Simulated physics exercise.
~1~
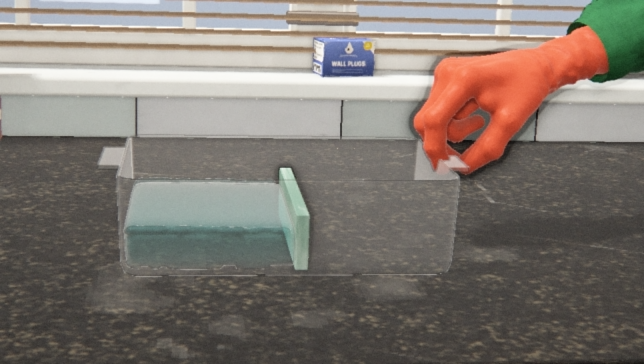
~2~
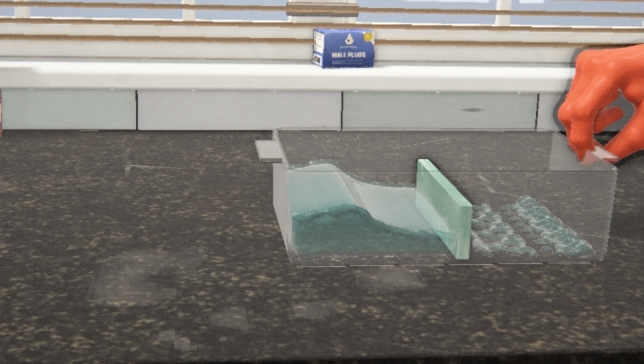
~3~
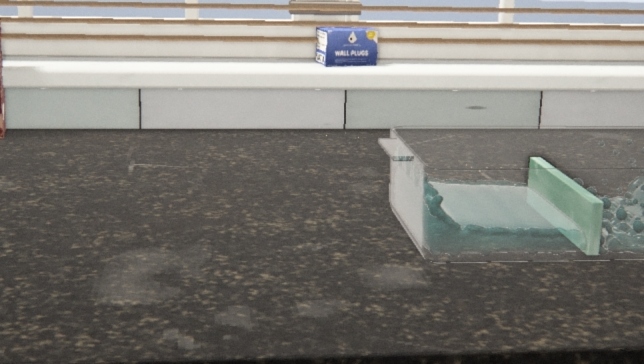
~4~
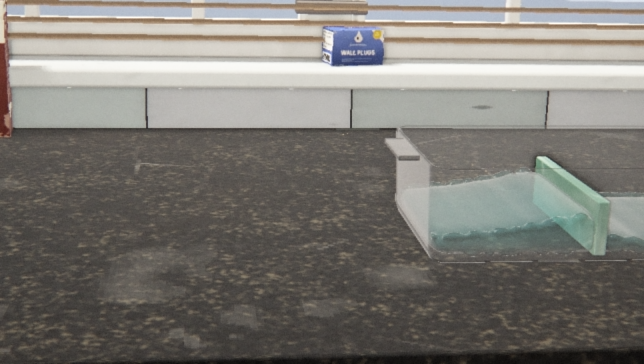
A clear oblong tub sits on a dark speckled counter, water filling only the left side of its low greenish glass divider, while a hand in an orange glove grips its right end. The hand draws the tub to the right, and the water heaps up against the left end as some spills over the divider and churns in the right side. Pulled farther right, the tub slides partly out of view, with bubbly water beyond the divider. At the end it rests almost in the same place, most of the water still left of the upright divider and a smaller share to its right.
